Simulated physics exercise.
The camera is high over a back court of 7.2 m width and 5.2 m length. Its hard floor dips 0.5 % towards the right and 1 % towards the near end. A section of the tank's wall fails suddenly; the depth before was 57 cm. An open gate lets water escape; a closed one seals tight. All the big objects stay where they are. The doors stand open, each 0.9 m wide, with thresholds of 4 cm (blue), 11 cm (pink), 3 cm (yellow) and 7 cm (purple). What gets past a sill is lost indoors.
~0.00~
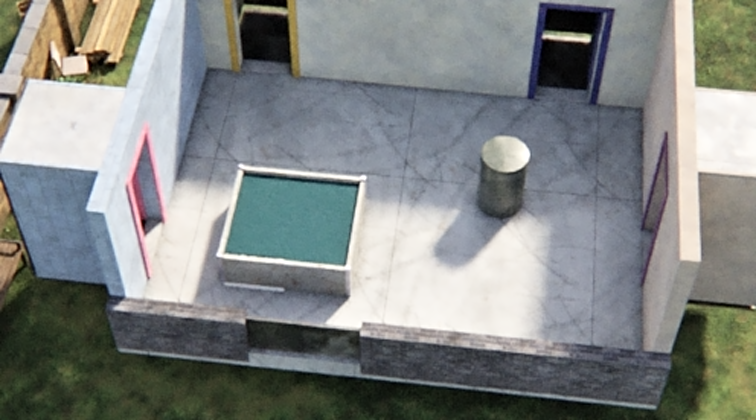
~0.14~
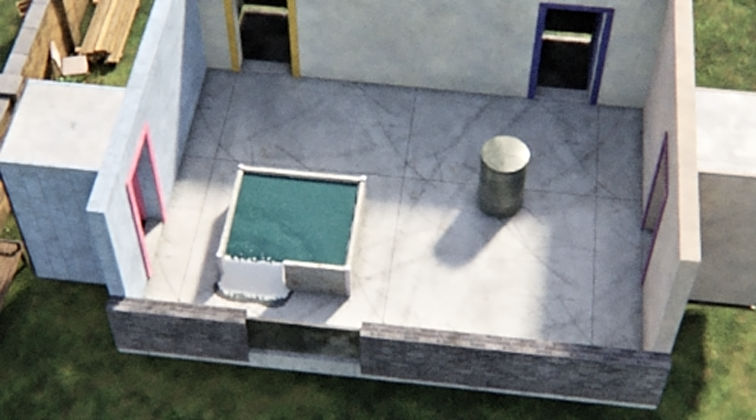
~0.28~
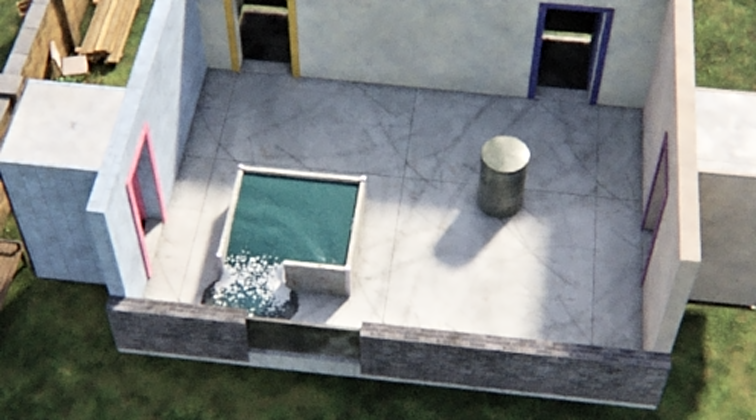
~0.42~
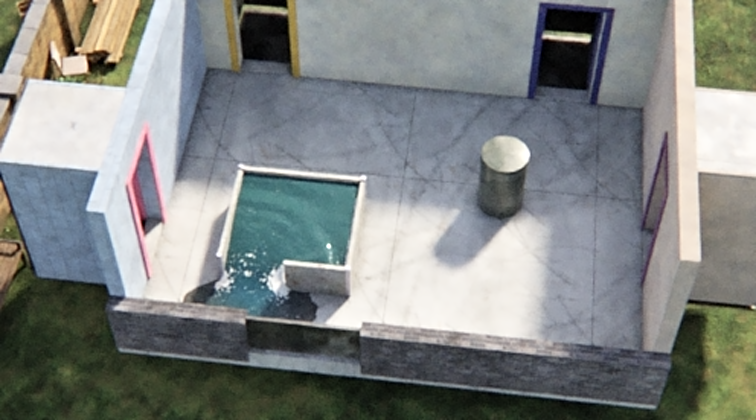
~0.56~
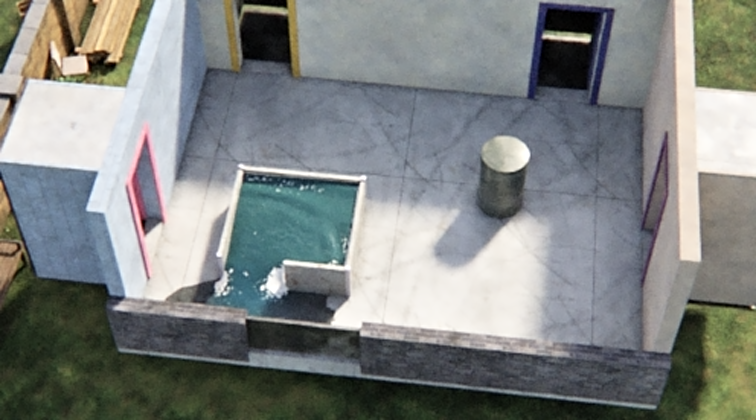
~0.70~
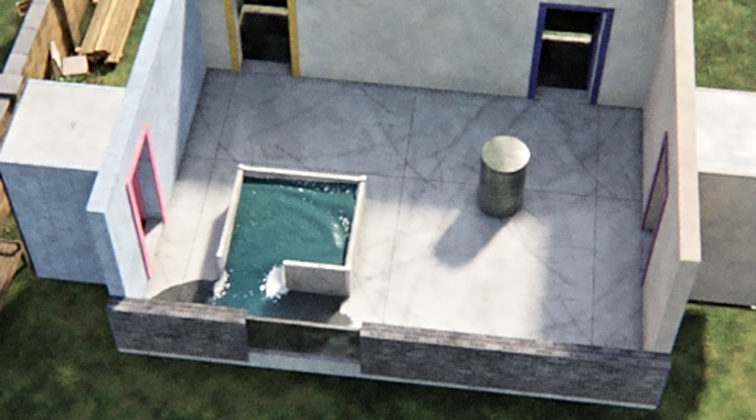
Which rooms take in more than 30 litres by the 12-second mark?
Within that time: At the blue door it keeps below the limit; at the pink door it does not reach the limit; at the yellow door it exceeds the limit; at the purple door it does not reach the limit.
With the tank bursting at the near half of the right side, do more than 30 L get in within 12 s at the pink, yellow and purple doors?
Then: Pink below, yellow below, purple past it.
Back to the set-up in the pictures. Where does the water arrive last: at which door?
It is the blue one.
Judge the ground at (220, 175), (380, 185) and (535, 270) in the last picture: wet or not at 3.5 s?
In that order: Under water, not reached, under water.
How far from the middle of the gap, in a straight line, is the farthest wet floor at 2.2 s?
About 4.4 m.
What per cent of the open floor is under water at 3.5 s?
Near 55 per cent is wet.
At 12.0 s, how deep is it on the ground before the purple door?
Some 6.5 cm.
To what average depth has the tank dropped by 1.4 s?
Roughly 38 cm on average.
After 1.4 s water covers 10 % of the floor and is deepest (51 cm) near (136, 325); blue door not reached, pink door 4 cm at the sill, 0 L in, yellow door not reached, purple door not reached.
After 2.2 s water covers 30 % of the floor and is deepest (38 cm) near (148, 327); blue door not reached, pink door 12 cm at the sill, 0 L in, yellow door not reached, purple door not reached.
After 3.5 s water covers 55 % of the floor and is deepest (24 cm) near (148, 327); blue door not reached, pink door 11 cm at the sill, 3 L in, yellow door 8 cm at the sill, 4 L in, purple door not reached.
After 7.0 s water covers 75 % of the floor and is deepest (12 cm) near (136, 325); blue door not reached, pink door 7 cm at the sill, 5 L in, yellow door 9 cm at the sill, 122 L in, purple door 6 cm at the sill, 4 L in.
After 12.0 s water covers 95 % of the floor and is deepest (9 cm) near (641, 246); blue door 5 cm at the sill, 3 L in, pink door 3 cm at the sill, 5 L in, yellow door 4 cm at the sill, 161 L in, purple door 7 cm at the sill, 4 L in.
